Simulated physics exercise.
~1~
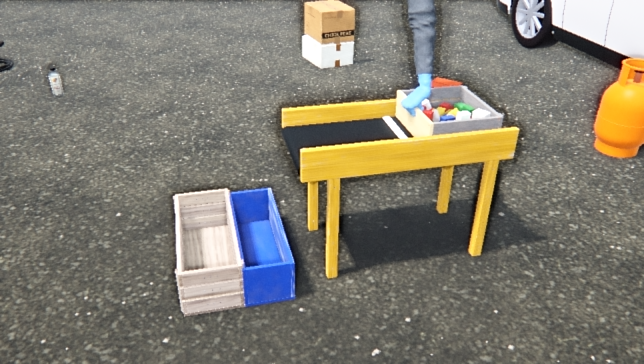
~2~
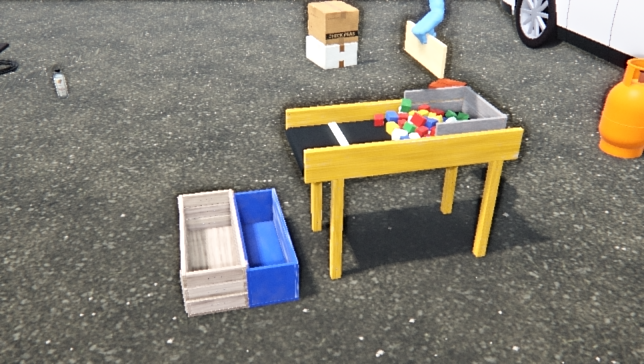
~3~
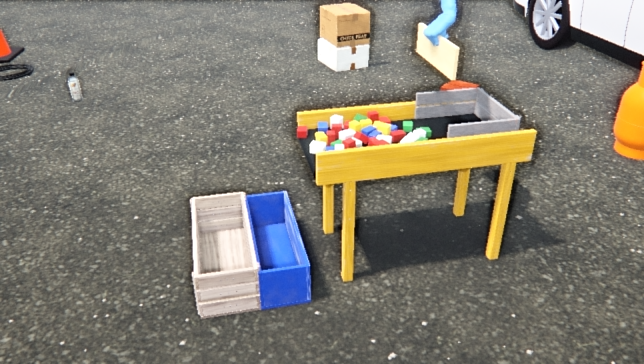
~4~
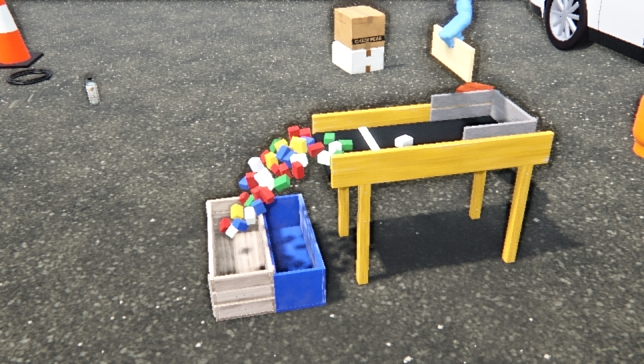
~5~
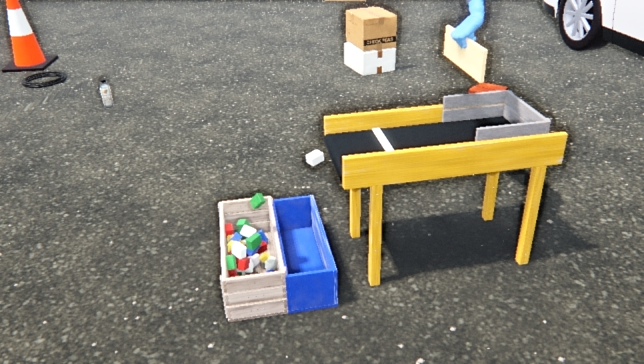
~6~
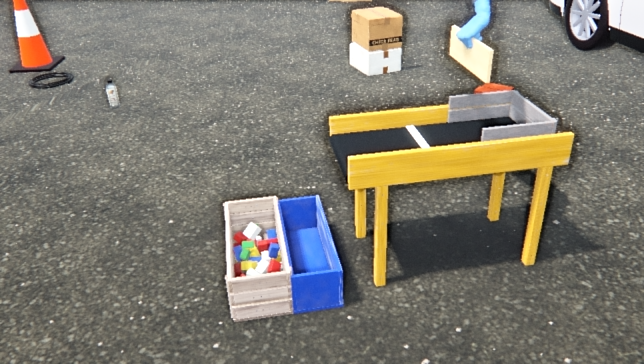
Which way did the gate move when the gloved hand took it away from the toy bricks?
The gate moved up, lifted clear of the grey pen by the gloved hand.
